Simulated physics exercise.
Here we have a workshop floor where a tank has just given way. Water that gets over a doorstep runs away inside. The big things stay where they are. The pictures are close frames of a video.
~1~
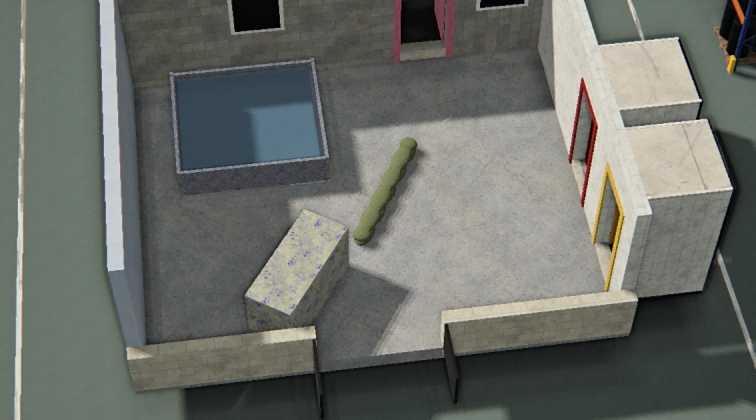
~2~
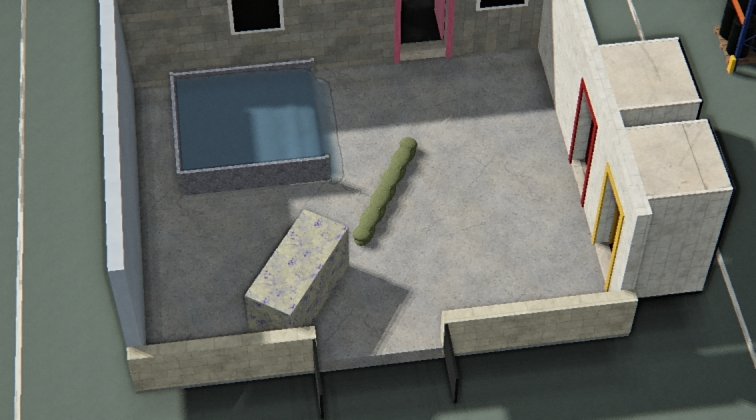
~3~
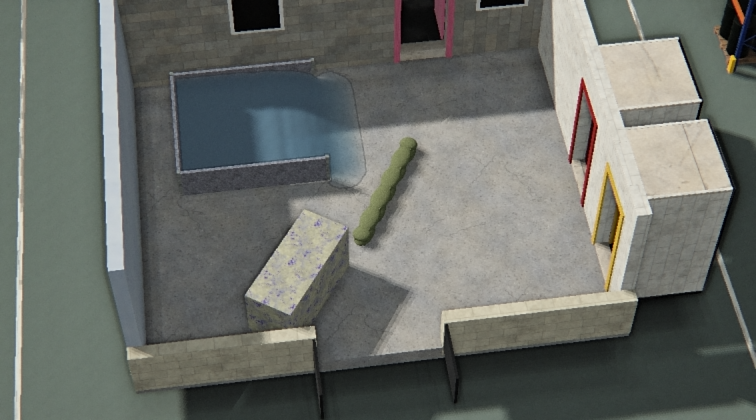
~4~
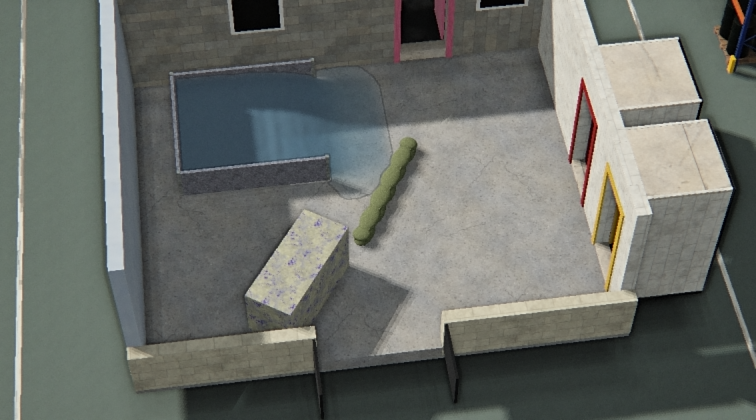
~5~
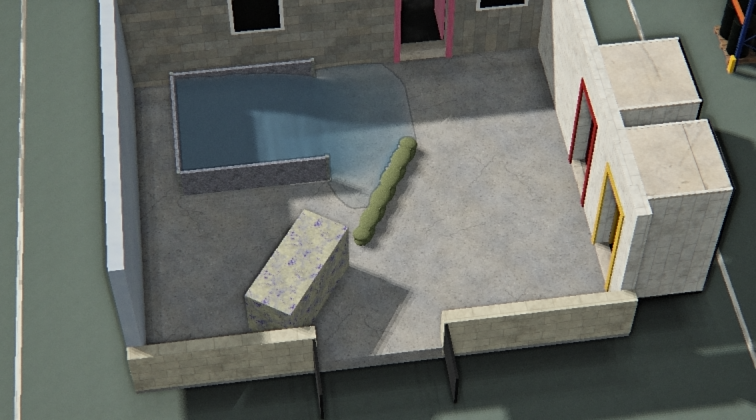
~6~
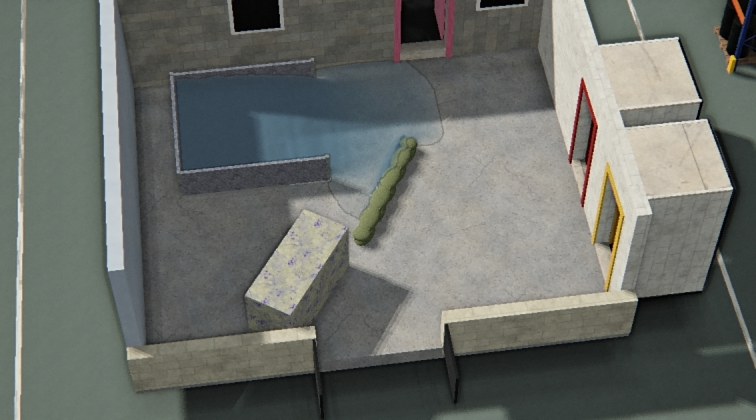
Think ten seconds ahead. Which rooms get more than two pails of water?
One by one: The yellow door floods; the pink door holds within the limit; the red door holds within the limit.
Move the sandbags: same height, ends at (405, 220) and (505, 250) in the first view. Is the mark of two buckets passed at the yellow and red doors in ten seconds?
In short: Yellow lets more in; red takes more.
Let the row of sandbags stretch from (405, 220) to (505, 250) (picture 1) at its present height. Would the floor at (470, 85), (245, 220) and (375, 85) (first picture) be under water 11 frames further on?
In turn: Flooded, free of water, wet.
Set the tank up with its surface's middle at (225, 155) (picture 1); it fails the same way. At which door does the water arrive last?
It is the yellow-painted one.
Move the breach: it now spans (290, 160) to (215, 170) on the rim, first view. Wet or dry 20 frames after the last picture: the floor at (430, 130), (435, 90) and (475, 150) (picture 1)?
In that order: Not flooded, clear, clear.
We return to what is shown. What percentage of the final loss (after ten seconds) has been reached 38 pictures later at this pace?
About 0 per cent.
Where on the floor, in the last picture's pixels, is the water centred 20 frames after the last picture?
At about (393, 125).
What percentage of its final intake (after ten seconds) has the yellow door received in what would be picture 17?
I make it 0 per cent.
A moment on, water covers 25 % of the floor; the yellow door not reached, the pink door wet at the sill, nothing in, the red door not reached.
Next, water covers 35 % of the floor; the yellow door not reached, the pink door wet at the sill, nothing in, the red door not reached.
Then, water covers 45 % of the floor; the yellow door wet at the sill, nothing in, the pink door wet at the sill, nothing in, the red door wet at the sill, nothing in.
Later, water covers 80 % of the floor; the yellow door wet at the sill, nothing in, the pink door wet at the sill, nothing in, the red door under two buckets in.
In the end, water covers 95 % of the floor; the yellow door over two buckets in, the pink door wet at the sill, nothing in, the red door under two buckets in.
